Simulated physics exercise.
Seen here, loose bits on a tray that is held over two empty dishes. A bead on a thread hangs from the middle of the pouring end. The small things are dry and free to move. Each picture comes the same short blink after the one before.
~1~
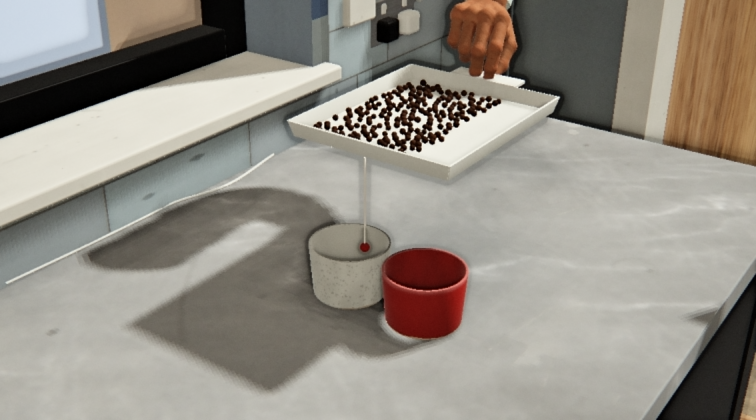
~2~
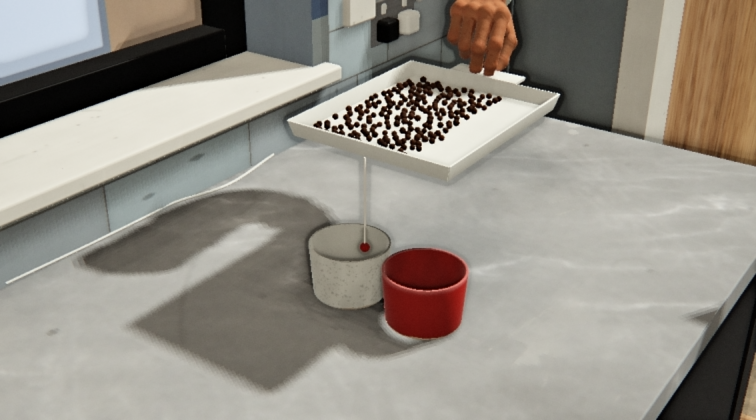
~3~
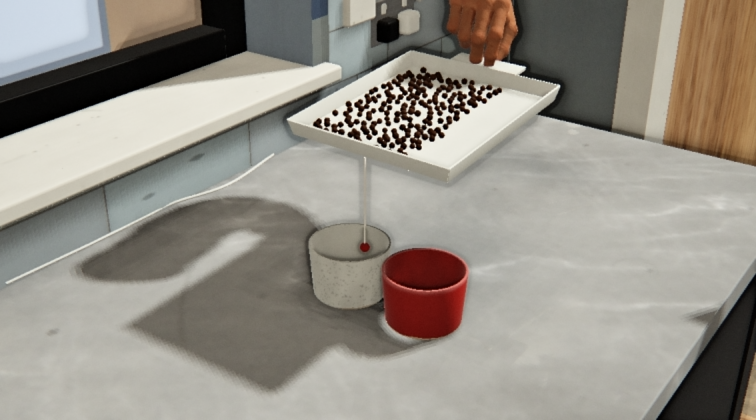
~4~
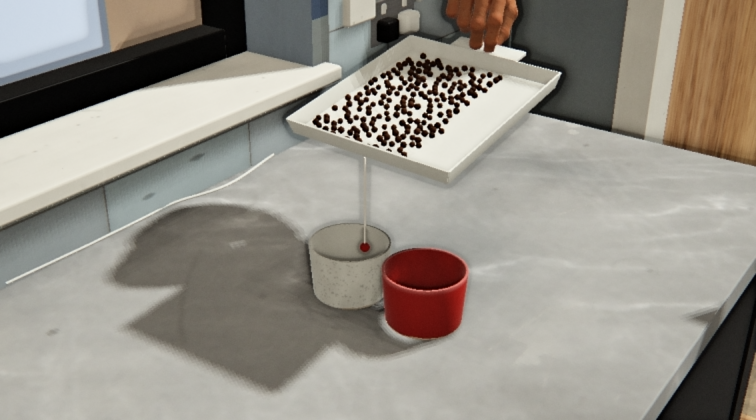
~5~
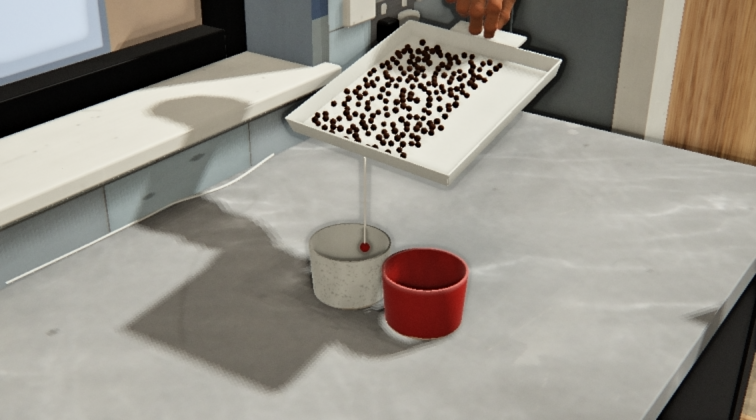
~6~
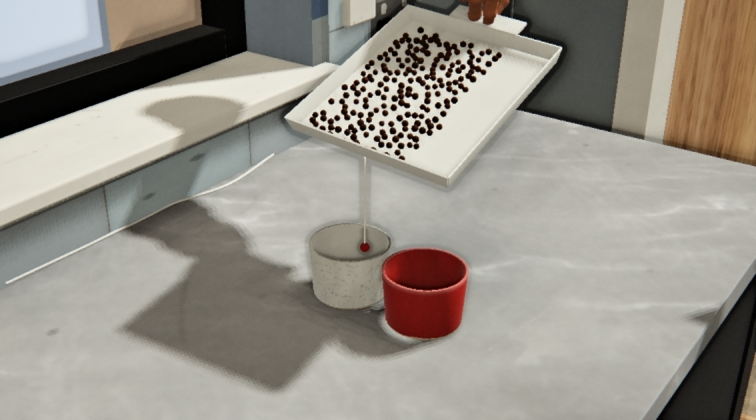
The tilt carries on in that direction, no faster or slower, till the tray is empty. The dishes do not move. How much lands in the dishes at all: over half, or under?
Together they catch only the smaller part.
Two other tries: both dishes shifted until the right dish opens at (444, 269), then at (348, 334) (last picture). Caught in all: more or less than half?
In turn: Under half; less than half.
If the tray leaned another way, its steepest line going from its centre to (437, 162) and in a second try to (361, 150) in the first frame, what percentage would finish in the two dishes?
About 70 and 0 per cent.
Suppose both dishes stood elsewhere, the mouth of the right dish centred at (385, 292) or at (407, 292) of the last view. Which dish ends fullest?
The first try: The right one. The second: The right one.
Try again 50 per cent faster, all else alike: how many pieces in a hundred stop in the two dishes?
Near 10 %.
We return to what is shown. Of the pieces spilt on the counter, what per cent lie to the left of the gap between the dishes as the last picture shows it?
It comes to 50 per cent or so.
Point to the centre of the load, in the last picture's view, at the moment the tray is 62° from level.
Near (391, 154).
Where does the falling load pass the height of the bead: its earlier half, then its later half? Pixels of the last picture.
Around (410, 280) and then (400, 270).
Shortly afterwards, tray tipped steeply; all but a few on the tray; only a few outside both; a little in the air.
Next, tray tipped right over; near a quarter on the tray; a little in the right dish; near a third outside both; near a third in the air.
Some moments later, tray tipped past a quarter turn; a little in the right dish; only a few in the left dish; the bulk outside both.
In the end, tray tipped past a quarter turn; a little in the right dish; only a few in the left dish; the bulk outside both.
